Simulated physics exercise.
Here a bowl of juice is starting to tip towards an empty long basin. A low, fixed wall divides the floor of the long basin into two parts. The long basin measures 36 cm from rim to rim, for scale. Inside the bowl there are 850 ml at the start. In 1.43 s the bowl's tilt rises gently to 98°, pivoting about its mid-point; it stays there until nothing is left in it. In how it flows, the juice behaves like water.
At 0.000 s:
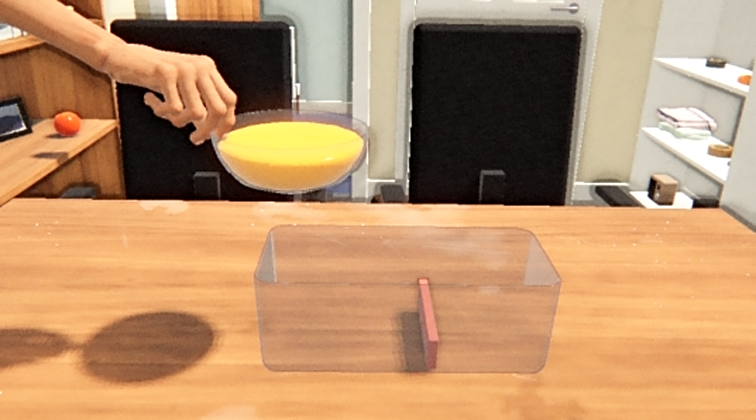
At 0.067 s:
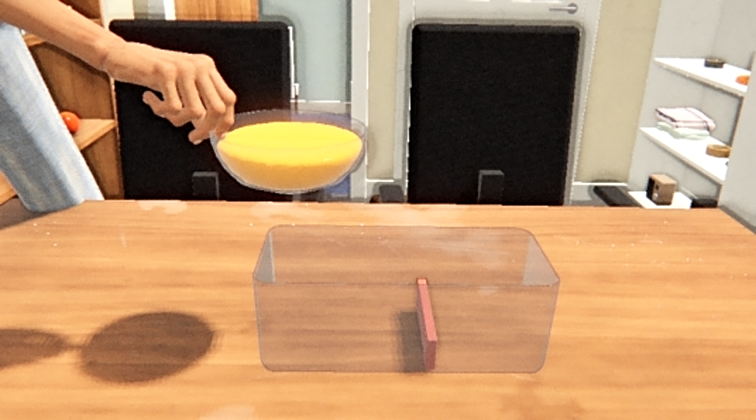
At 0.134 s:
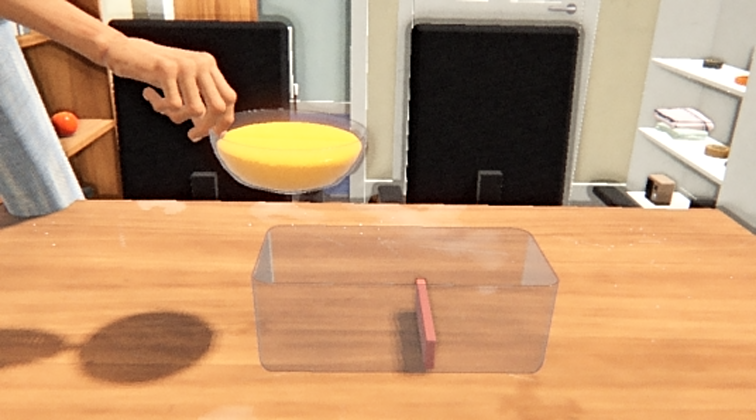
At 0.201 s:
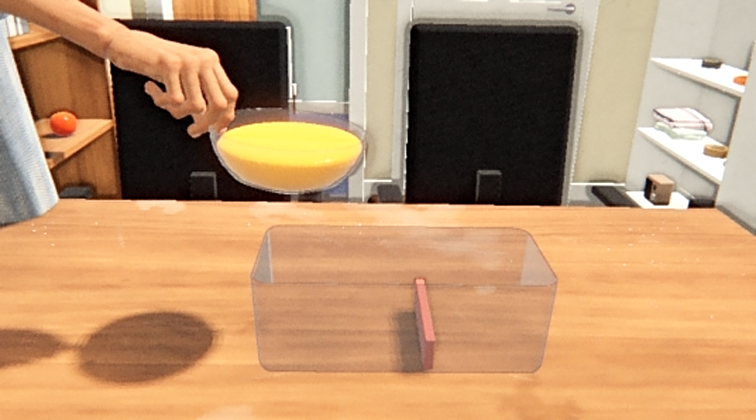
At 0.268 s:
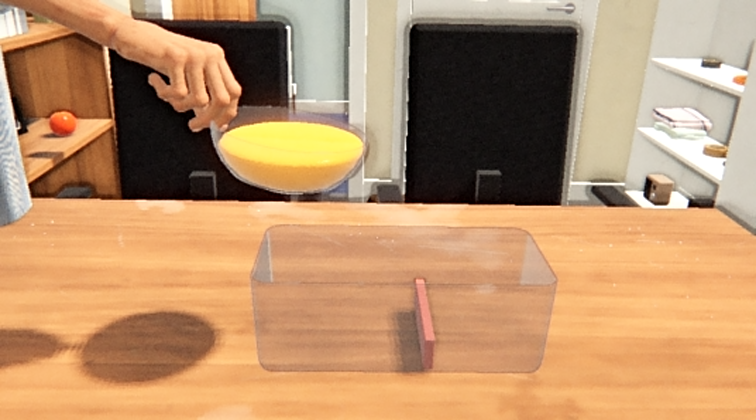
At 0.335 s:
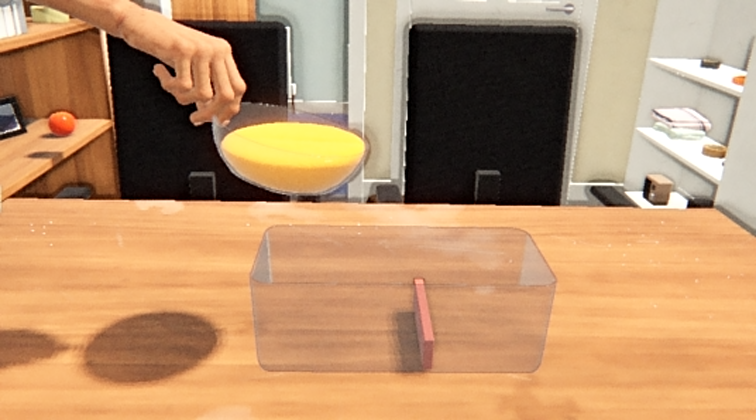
A hand reaching in from the upper left holds a clear glass bowl of yellow juice above a wooden table, seen from the front in a room with two black chairs and shelves behind. Below it sits an empty, transparent long basin with a thin red upright wall inside. The bowl tilts slightly, its right rim dipping, while the person's blue-clad body shifts at the left edge.
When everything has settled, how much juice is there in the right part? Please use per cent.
30 out of 100.
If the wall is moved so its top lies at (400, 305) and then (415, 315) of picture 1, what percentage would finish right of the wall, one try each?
Roughly 65 per cent, then 50 per cent.
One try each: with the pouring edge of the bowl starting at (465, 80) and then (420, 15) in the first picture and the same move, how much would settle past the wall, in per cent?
80 in a hundred, followed by 85 in a hundred.
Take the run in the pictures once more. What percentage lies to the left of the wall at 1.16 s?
The fraction is near 66 percent.
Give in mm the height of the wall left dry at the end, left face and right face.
Left about 24 mm, while the right is about 32 mm.
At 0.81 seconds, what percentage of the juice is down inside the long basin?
About 32%.
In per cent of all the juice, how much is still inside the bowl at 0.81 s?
Near 38 in a hundred.
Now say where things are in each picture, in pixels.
In the first frame, it leans 0°; its right rim is at (368, 131); the juice meets the walls at (220, 138) and (364, 140); the long basin's rim runs from (263, 252) to (546, 256); the wall's top is at (428, 308).
In the second frame, it leans 1°; its right rim is at (367, 131); the juice meets the walls at (219, 138) and (362, 141).
In the third frame, it leans 2°; its right rim is at (366, 134); the juice meets the walls at (218, 137) and (362, 142).
In the fourth frame, it leans 5°; its right rim is at (366, 137); the juice meets the walls at (219, 137) and (362, 143).
In the fifth frame, it leans 8°; its right rim is at (367, 141); the juice meets the walls at (220, 136) and (364, 144).
In the sixth frame, it leans 13°; its right rim is at (367, 148); the juice meets the walls at (223, 137) and (365, 144).
Then, 0.81 s in, the tilt is 60° and 38 per cent is still to pour, 20 is left of the wall and 12 right of it.
Then, 1.16 s in, the tilt is 90° and 2 per cent is still to pour, 66 is left of the wall and 29 right of it.
Then, 1.53 s in, the tilt is 98° and 0 per cent is still to pour, 70 is left of the wall and 30 right of it.
Then, 1.93 s in, the tilt is 98° and 0 per cent is still to pour, 70 is left of the wall and 30 right of it.
Finally, 70 per cent lies left of the wall, 30 right of it and 0 outside.
